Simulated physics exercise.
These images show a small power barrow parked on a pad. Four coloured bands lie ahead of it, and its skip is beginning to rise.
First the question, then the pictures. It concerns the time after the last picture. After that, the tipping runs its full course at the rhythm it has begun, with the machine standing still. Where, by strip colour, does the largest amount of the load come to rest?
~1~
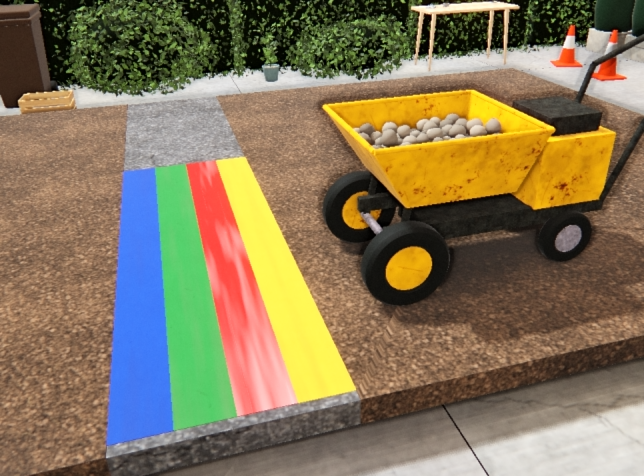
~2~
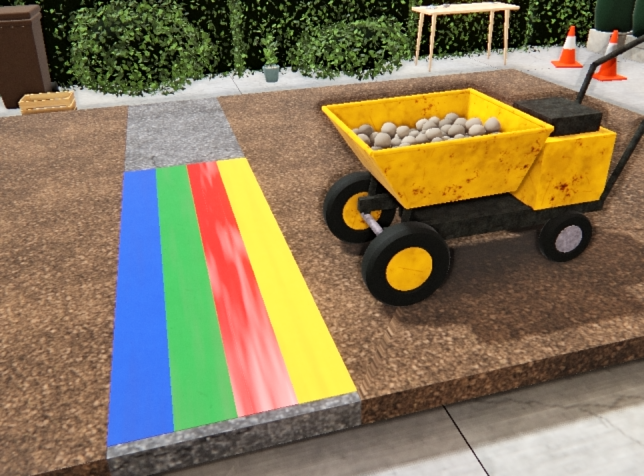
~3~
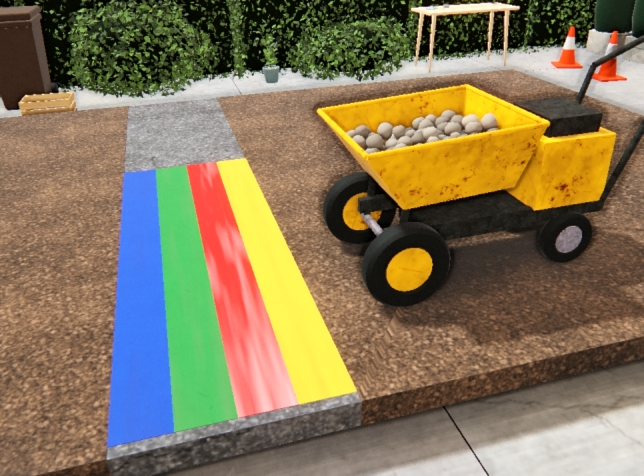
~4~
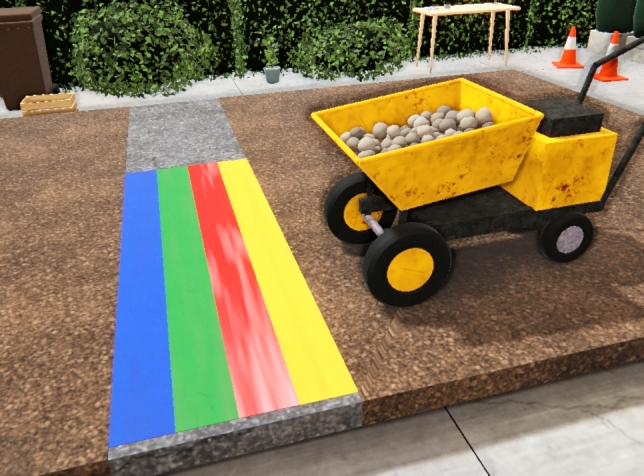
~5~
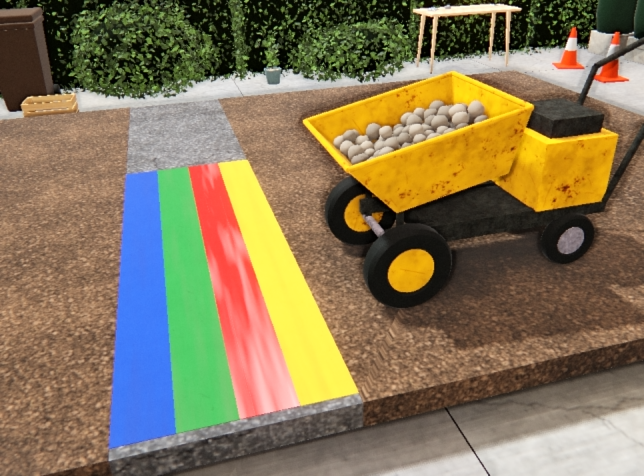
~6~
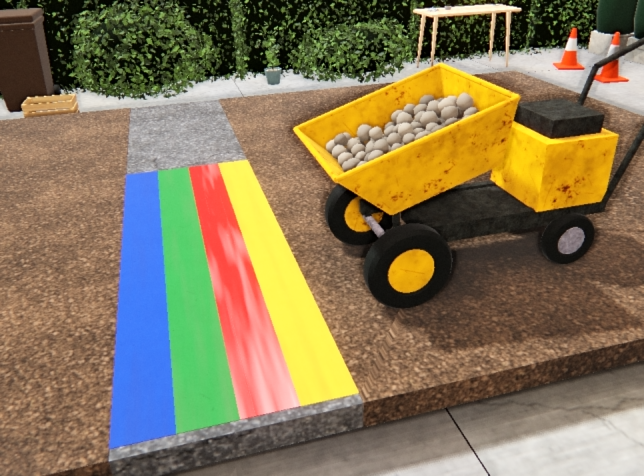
On the red strip.
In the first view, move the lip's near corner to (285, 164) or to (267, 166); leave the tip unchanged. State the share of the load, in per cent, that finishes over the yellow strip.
About 0 per cent first, about 0 per cent second.
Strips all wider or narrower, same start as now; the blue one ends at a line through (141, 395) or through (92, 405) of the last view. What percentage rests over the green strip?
The first gives around 30 per cent, the second around 20 per cent.
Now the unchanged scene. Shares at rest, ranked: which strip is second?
Following the top strip comes the green strip.
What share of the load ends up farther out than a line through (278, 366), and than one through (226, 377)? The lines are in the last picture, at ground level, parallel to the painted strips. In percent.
Estimate: 80 % and 40 %, respectively.
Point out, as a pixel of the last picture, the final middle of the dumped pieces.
The centre comes to rest close to (216, 296).
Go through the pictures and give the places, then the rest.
In the first picture, lip of the skip near (374, 153), level; top of the load near (446, 144), river pebbles; yellow strip near (309, 351); red strip near (255, 362); green strip near (199, 374); blue strip near (140, 386).
In the second picture, lip of the skip near (373, 154), level; top of the load near (445, 143).
In the third picture, lip of the skip near (367, 157), tipped barely; top of the load near (456, 140).
In the fourth picture, lip of the skip near (359, 162), tipped a little; top of the load near (451, 137).
In the fifth picture, lip of the skip near (349, 170), tipped a little; top of the load near (454, 134).
In the sixth picture, lip of the skip near (337, 180), tipped clearly; top of the load near (445, 129); yellow strip near (312, 354); red strip near (258, 365); green strip near (202, 377); blue strip near (143, 389).
Shortly afterwards, skip tipped steeply; the whole lot in the skip.
Next, skip tipped right over; the bulk in the skip; a little over the red strip; only a few over the green strip.
Some moments later, skip tipped right over; near a quarter in the skip; only a few over the yellow strip; near a third over the red strip; near a quarter over the green strip; a little over the blue strip; only a few off the paint.
In the end, skip tipped right over; a little in the skip; a little over the yellow strip; near a third over the red strip; near a quarter over the green strip; a little over the blue strip; a little off the paint.
